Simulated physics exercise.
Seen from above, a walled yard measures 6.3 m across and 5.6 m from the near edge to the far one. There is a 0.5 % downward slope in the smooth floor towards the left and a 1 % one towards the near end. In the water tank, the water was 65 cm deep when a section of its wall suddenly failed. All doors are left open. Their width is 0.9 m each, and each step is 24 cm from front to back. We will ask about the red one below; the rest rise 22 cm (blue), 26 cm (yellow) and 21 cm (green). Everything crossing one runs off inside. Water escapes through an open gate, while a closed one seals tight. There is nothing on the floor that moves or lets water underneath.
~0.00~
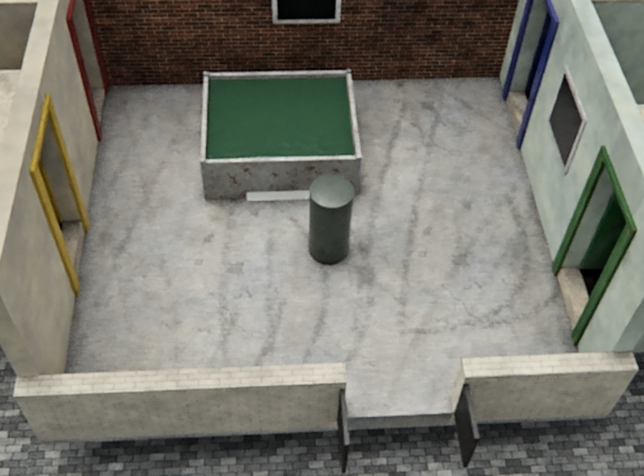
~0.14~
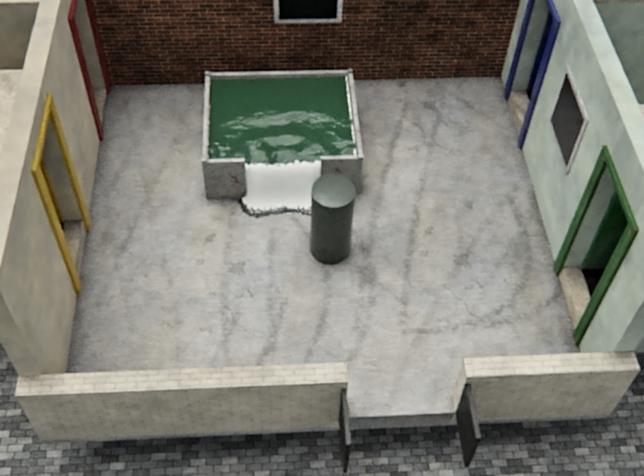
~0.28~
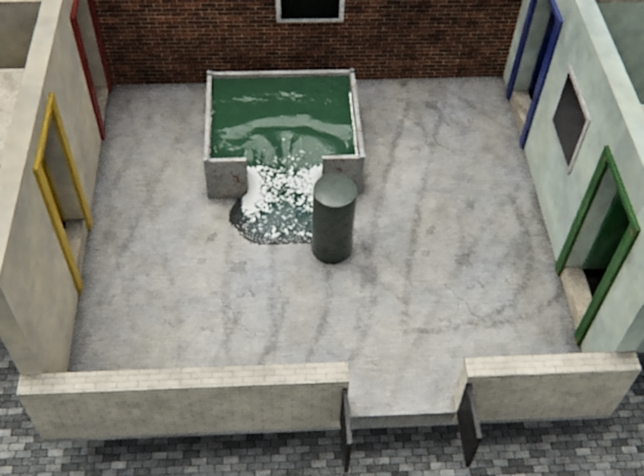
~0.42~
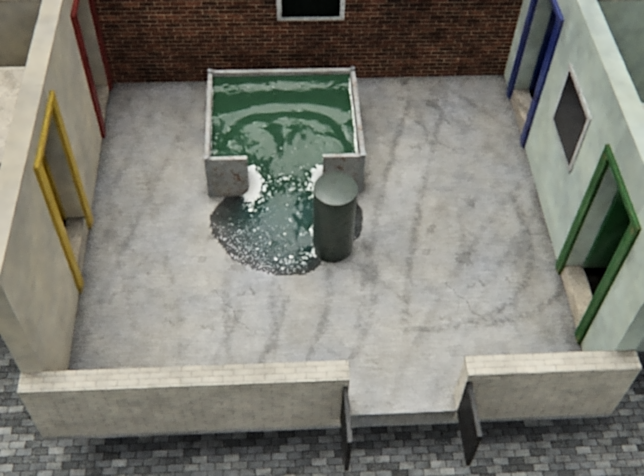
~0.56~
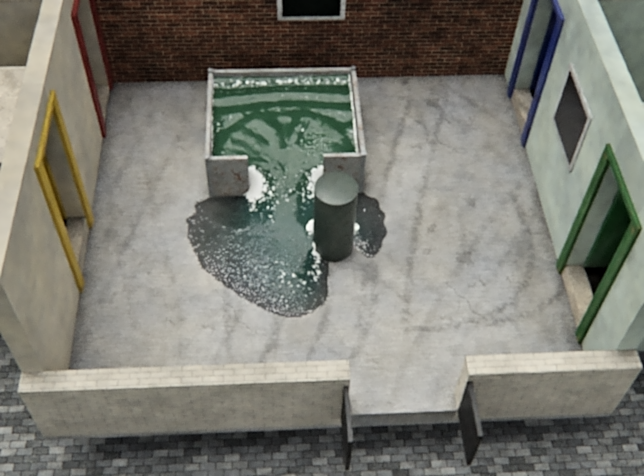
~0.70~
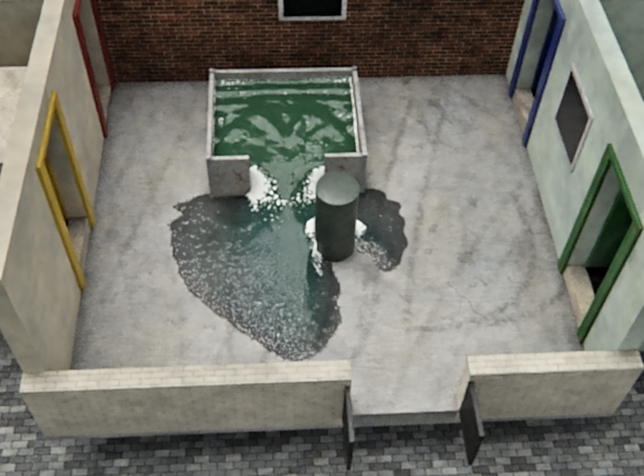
Green-tinted water bursts through a gap in the front wall of a raised tank in a walled yard, then spreads across the grey floor toward the near side and left, parting around a dark cylinder with a smaller lobe on the right.
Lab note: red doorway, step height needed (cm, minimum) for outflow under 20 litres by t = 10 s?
Approx. 8.5 cm.
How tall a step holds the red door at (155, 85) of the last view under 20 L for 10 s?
Roughly 9.5 cm.
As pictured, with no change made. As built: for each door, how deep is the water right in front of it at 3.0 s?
Centimetres: Blue = 2, yellow = 5, red = 0, green = 5.
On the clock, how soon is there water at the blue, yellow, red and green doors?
Blue at 3.0 seconds, yellow at 2.2 seconds, red at 4.5 seconds, green at 2.4 seconds.
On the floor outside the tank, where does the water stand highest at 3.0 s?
At about pixel (81, 407).
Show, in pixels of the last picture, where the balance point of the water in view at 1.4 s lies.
Approximately (286, 192).
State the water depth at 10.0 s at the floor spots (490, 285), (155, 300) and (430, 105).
Depths of roughly 5 cm, 6 cm and 5 cm, in that order.
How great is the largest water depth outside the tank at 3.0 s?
Roughly 34 cm.
After 1.4 s water covers 30 % of the floor, deepest (42 cm) near (317, 229); it has not reached the red door.
After 3.0 s water covers 50 % of the floor, deepest (34 cm) near (81, 407); it has not reached the red door.
After 10.0 s water covers 95 % of the floor, deepest (11 cm) near (159, 404); 9 cm at the red door, 5 litres in over its 11 cm step.
At the red door as built, the water arrived by 4.4 s and peaked near 14 cm at 6.8 s.
Run again over the same 10 s with other heights there, 34 litres in over 7 cm, 12 litres over 9.5 cm. The limit of 20 litres is kept from about 8.5 cm up.
